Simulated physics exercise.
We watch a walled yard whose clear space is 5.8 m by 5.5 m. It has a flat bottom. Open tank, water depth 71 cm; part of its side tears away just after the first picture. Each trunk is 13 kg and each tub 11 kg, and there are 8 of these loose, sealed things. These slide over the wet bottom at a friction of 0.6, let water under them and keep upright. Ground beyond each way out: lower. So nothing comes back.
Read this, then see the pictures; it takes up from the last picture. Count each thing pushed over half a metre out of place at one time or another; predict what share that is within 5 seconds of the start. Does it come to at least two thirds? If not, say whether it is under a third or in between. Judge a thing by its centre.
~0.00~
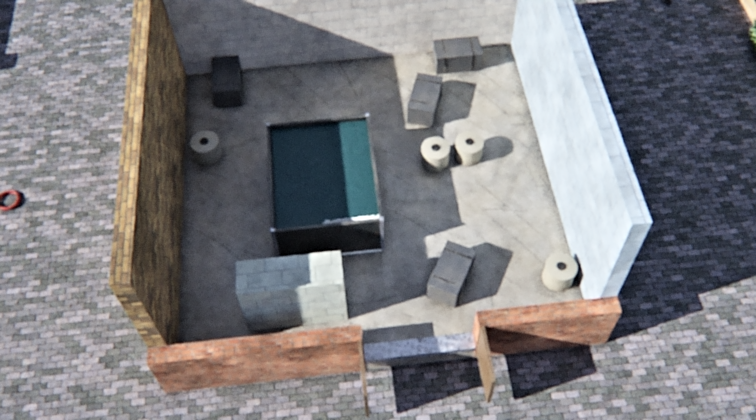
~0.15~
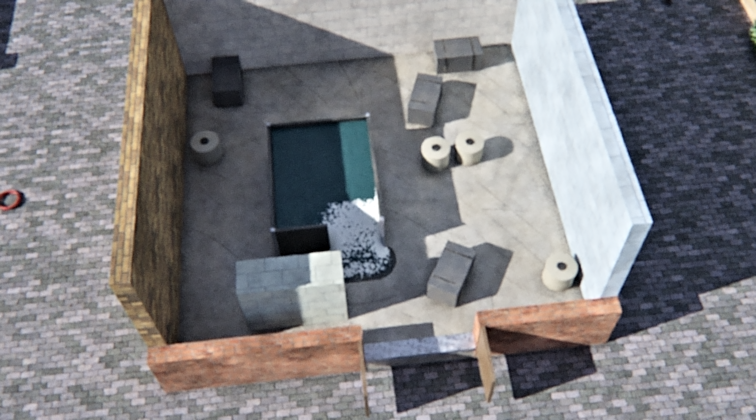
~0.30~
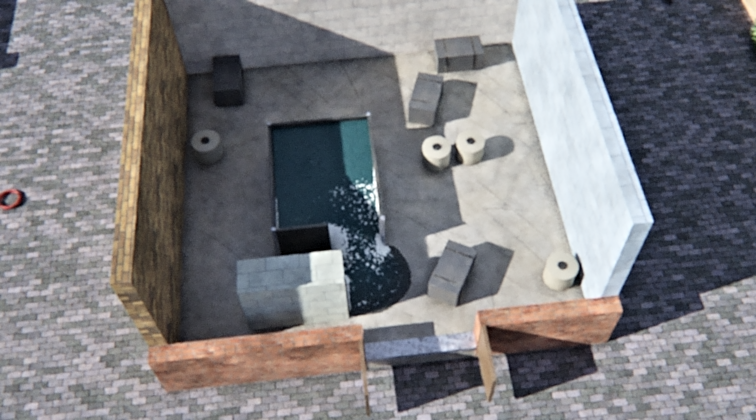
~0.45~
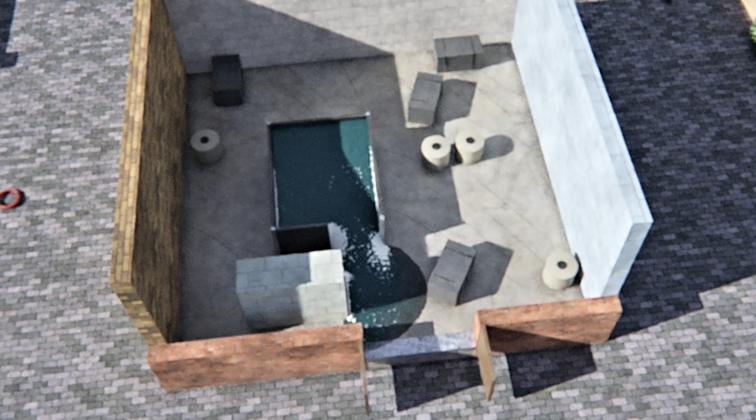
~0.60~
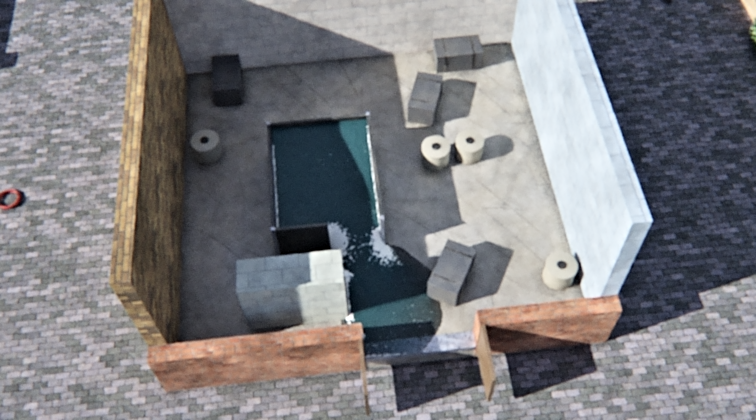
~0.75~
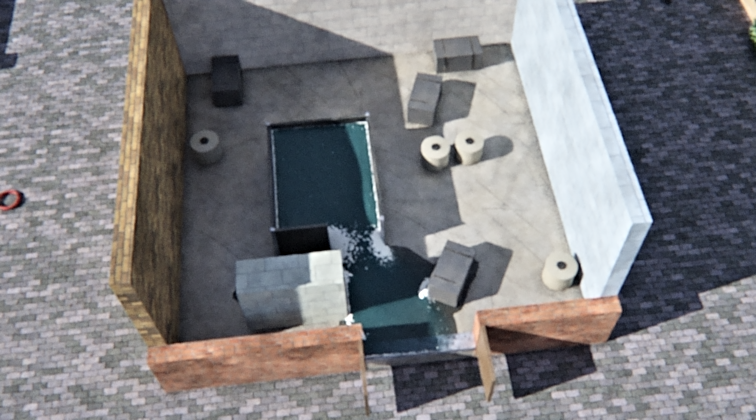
Fails to reach a third.
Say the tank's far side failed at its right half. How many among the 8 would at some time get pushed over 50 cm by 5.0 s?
Result: 5 of them.
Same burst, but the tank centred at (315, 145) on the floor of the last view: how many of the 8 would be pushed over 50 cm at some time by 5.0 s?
Result: 2 of them.
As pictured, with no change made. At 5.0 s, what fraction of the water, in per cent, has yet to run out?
56 %.
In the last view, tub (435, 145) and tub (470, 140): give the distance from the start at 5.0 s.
Respectively, 0 centimetres and 0 centimetres.
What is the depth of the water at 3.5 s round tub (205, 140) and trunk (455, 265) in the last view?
Depths: Near 4 cm, then near 3 cm.
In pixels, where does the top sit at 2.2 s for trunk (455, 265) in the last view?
(514, 261), roughly.
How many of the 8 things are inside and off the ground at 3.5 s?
My tally comes to 0.
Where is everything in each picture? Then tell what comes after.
In the first picture, a trunk at (452, 267) rests on the ground; a trunk at (458, 47) rests on the ground; 2.8 m2 under water; 0 of 8 have shifted.
In the second picture, a trunk at (452, 267), on the bottom; a trunk at (458, 47) rests on the ground; 3.3 m2 under water; 0 of 8 have shifted.
In the third picture, a trunk at (453, 266), on the bottom; a trunk at (459, 46), on the bottom; 4.0 m2 under water; 0 of 8 have shifted.
In the fourth picture, a trunk at (453, 266) rests on the ground; a trunk at (458, 46), on the bottom; water covers 4.7 m2; 0 of 8 have shifted.
In the fifth picture, a trunk at (453, 266), on the bottom; a trunk at (458, 46) rests on the ground; 5.3 m2 under water; 0 of 8 have shifted.
In the sixth picture, a trunk at (453, 266) rests on the ground; a trunk at (458, 46), on the bottom; 5.9 m2 under water; 0 of 8 have shifted.
After 1.1 s 0 of 8 are over 50 cm from their spots; 0 afloat.
After 2.2 s 1 of 8 are over 50 cm from their spots; 0 afloat.
After 3.5 s 1 of 8 are over 50 cm from their spots; 0 afloat.
After 5.0 s 2 of 8 are over 50 cm from their spots, and 2 have been at some point; 0 afloat.
